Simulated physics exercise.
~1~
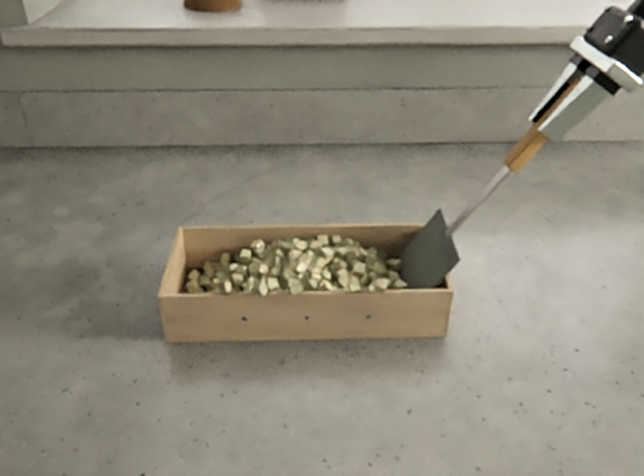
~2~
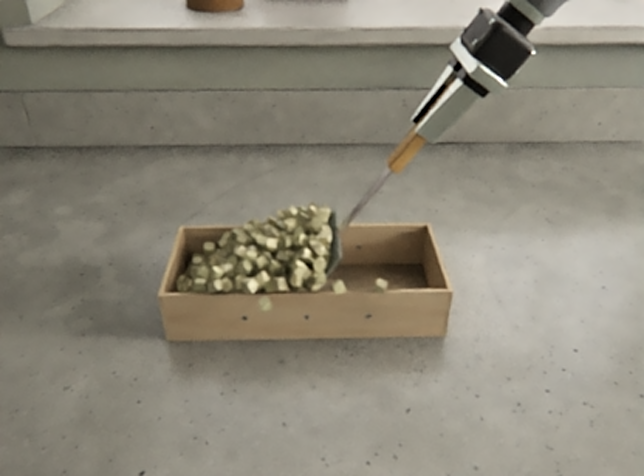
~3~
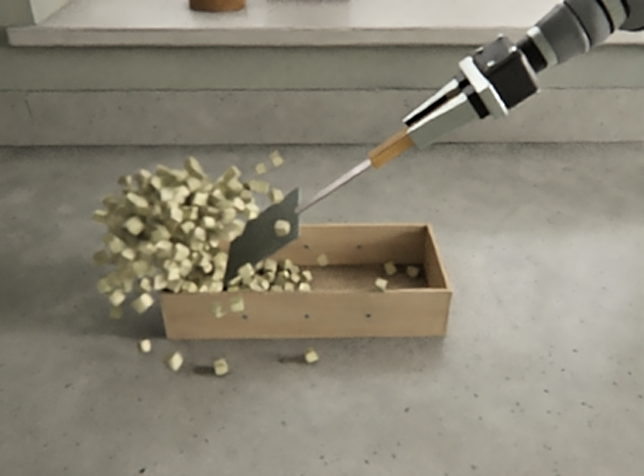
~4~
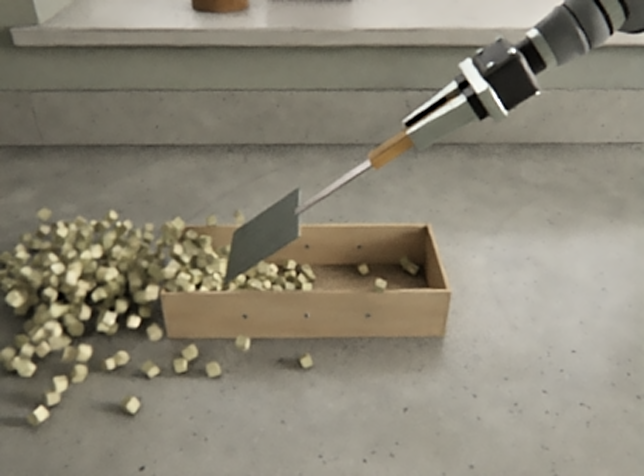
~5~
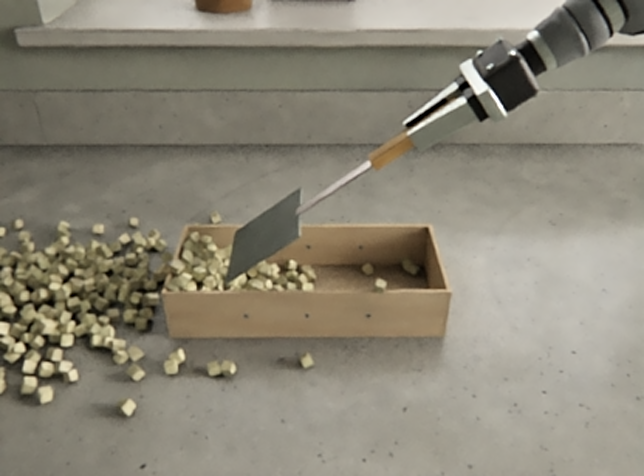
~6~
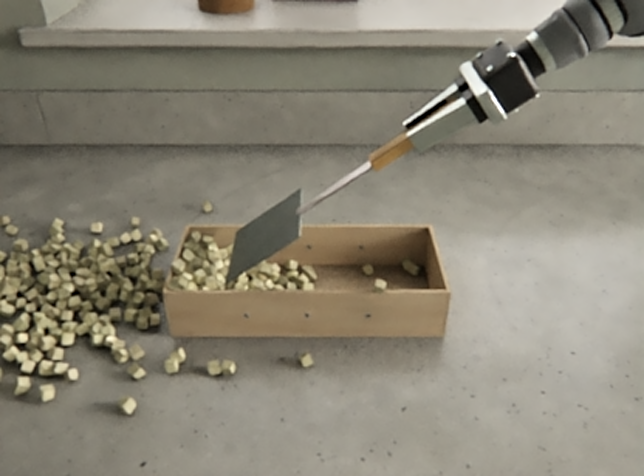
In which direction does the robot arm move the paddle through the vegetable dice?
The paddle moves to the left, pushing the dice towards the left end of the tin.
